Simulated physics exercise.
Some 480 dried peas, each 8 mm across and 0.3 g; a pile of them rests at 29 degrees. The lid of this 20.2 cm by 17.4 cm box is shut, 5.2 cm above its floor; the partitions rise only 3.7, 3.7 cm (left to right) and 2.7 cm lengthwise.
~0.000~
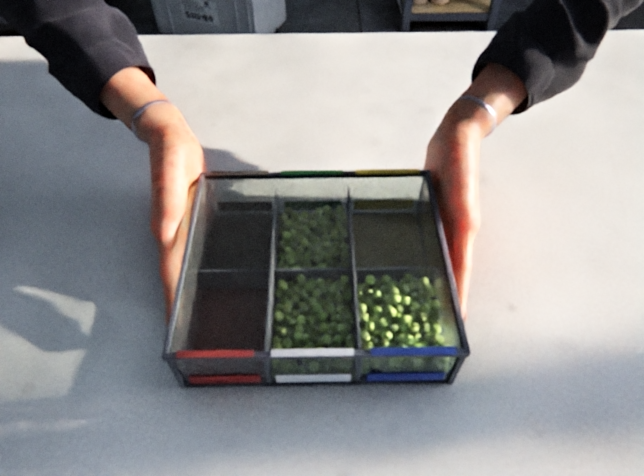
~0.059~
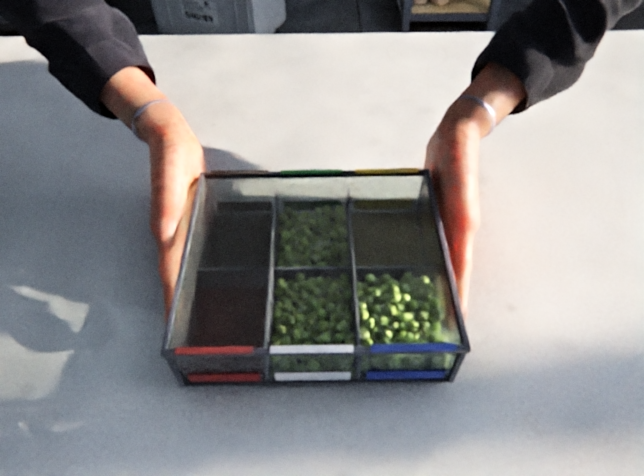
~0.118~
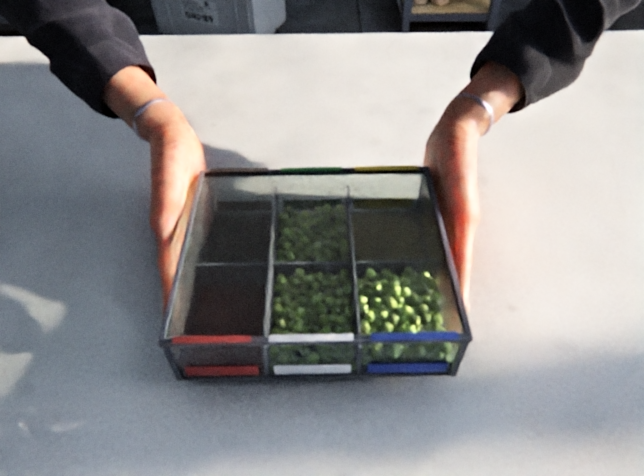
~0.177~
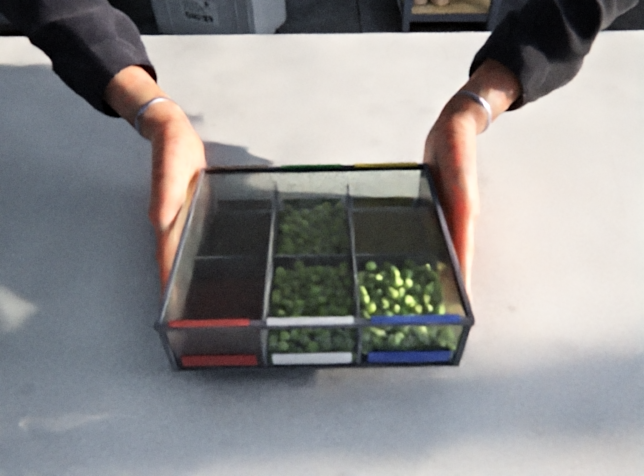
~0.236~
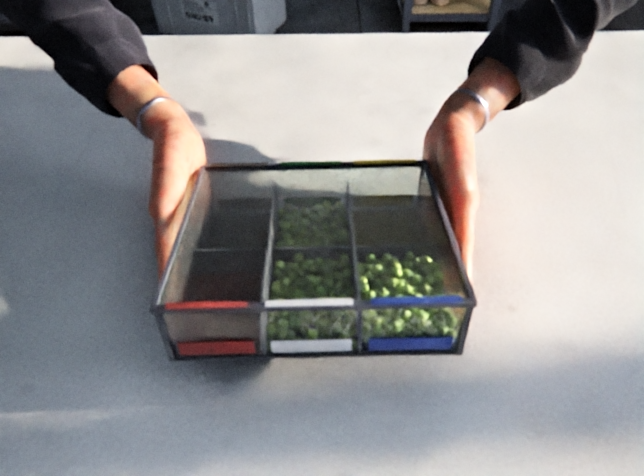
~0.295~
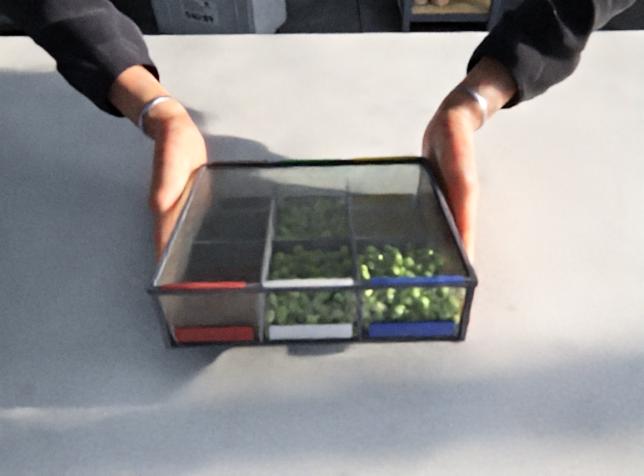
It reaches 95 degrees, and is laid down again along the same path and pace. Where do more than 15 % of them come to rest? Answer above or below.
Red compartment: Below; blue compartment: Below; green compartment: Above; yellow compartment: Above; white compartment: Below; black compartment: Below.
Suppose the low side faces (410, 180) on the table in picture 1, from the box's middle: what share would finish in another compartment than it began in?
About 60 per cent.
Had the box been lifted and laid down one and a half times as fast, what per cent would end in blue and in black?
In that case blue 5, black 5.
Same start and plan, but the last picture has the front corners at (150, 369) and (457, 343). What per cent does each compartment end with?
Red 20, blue 35, green 5, yellow 0, white 40, black 0.
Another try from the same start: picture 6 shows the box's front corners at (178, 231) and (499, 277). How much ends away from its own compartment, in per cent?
Then about 60 per cent.
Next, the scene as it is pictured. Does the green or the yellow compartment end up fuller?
It is the green one.
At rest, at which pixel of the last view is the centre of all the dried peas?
At about (334, 227).
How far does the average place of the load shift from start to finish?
About 7.5 cm.
After 1.51 s, tilt 95 degrees; blue 20 %, green 40 %, yellow 20 %, white 15 %, black 5 %.
After 2.32 s, tilt 43 degrees; blue 5 %, green 50 %, yellow 35 %, white 5 %, black 5 %.
Then, at 3.15 s, tilt 0 degrees; blue 5 %, green 50 %, yellow 35 %, white 5 %, black 5 %.
By 3.6 s all is still; red 0 %, blue 5 %, green 50 %, yellow 35 %, white 5 %, black 5 %.
